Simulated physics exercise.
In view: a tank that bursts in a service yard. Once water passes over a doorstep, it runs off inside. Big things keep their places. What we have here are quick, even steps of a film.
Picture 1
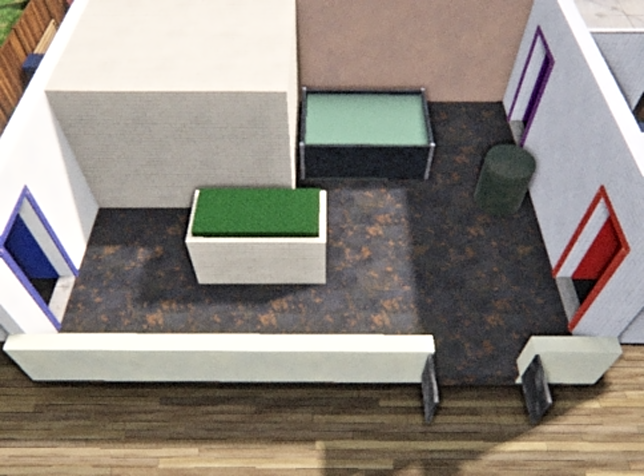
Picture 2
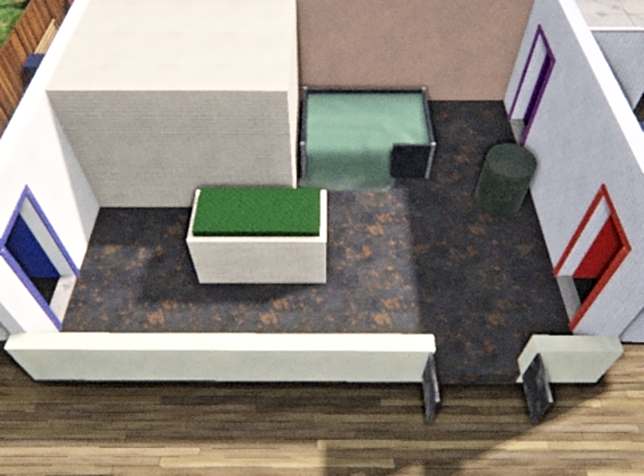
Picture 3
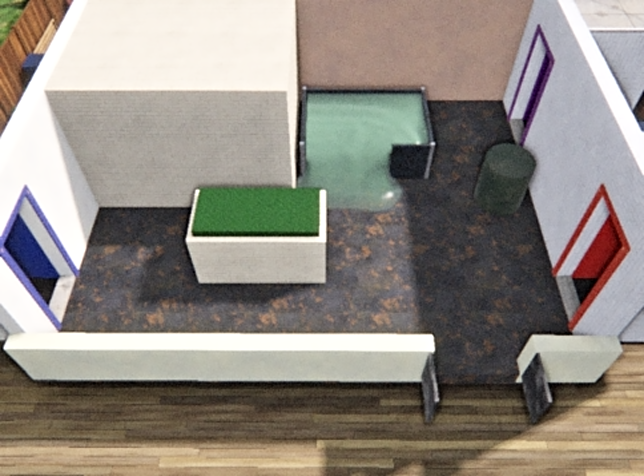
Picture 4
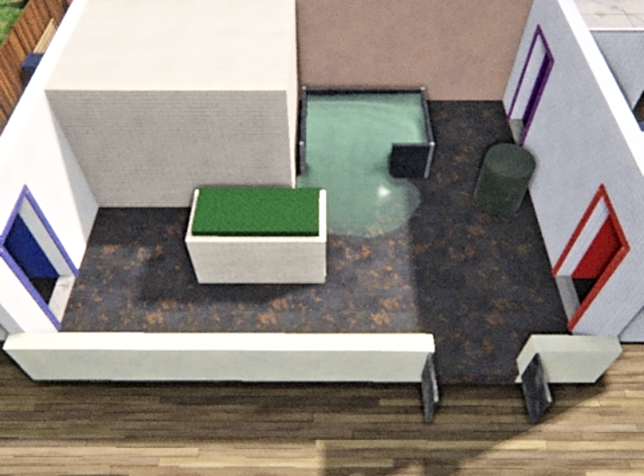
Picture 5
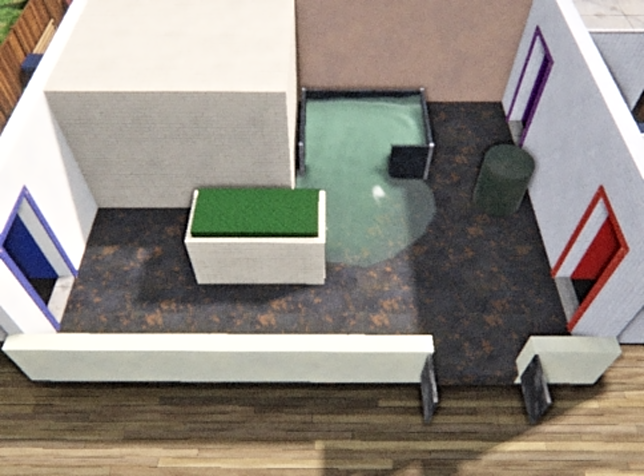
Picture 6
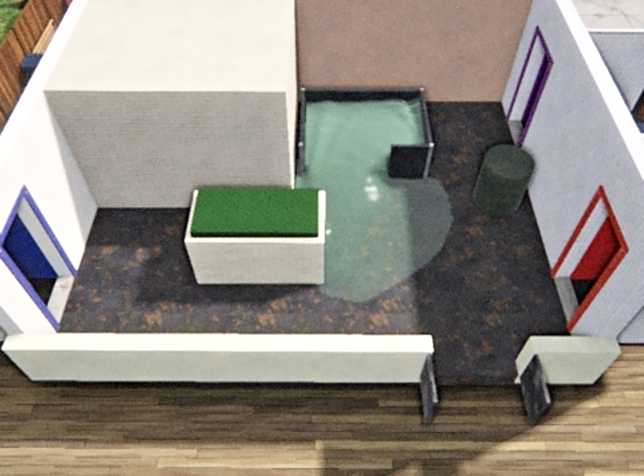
Greenish water burst through a gap in the front of the dark open tank by the back wall, then spread forward across the mottled floor in a widening pool, passing beside the grass-topped block.
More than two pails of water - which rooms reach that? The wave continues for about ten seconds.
The purple door falls short; the blue door reaches it; the red door reaches it.
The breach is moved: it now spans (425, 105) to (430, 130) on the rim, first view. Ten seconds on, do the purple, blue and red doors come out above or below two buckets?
Result per door - purple door: Exceeds; blue door: Does not exceed; red door: Does not exceed.
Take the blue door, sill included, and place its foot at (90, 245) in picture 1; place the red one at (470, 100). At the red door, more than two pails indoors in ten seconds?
The red door falls short.
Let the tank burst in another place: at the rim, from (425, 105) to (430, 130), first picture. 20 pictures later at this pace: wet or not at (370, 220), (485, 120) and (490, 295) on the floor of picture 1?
Taken one by one: Unaffected, then sodden, then sodden.
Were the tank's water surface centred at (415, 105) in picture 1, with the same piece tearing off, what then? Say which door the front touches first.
First: The red one.
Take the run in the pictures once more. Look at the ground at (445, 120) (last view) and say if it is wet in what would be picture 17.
At that place: Free of water.
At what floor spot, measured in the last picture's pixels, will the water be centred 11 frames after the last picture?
It is near (340, 219).
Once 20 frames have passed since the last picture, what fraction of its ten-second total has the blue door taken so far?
About 0 per cent.
A moment on, water covers 35 % of the floor; the purple door not reached, the blue door not reached, the red door not reached.
Next, water covers 45 % of the floor; the purple door not reached, the blue door not reached, the red door not reached.
Then, water covers 70 % of the floor; the purple door not reached, the blue door wet at the sill, nothing in, the red door under two buckets in.
Later, water covers 85 % of the floor; the purple door wet at the sill, nothing in, the blue door over two buckets in, the red door over two buckets in.
In the end, water covers 90 % of the floor; the purple door wet at the sill, nothing in, the blue door over two buckets in, the red door over two buckets in.
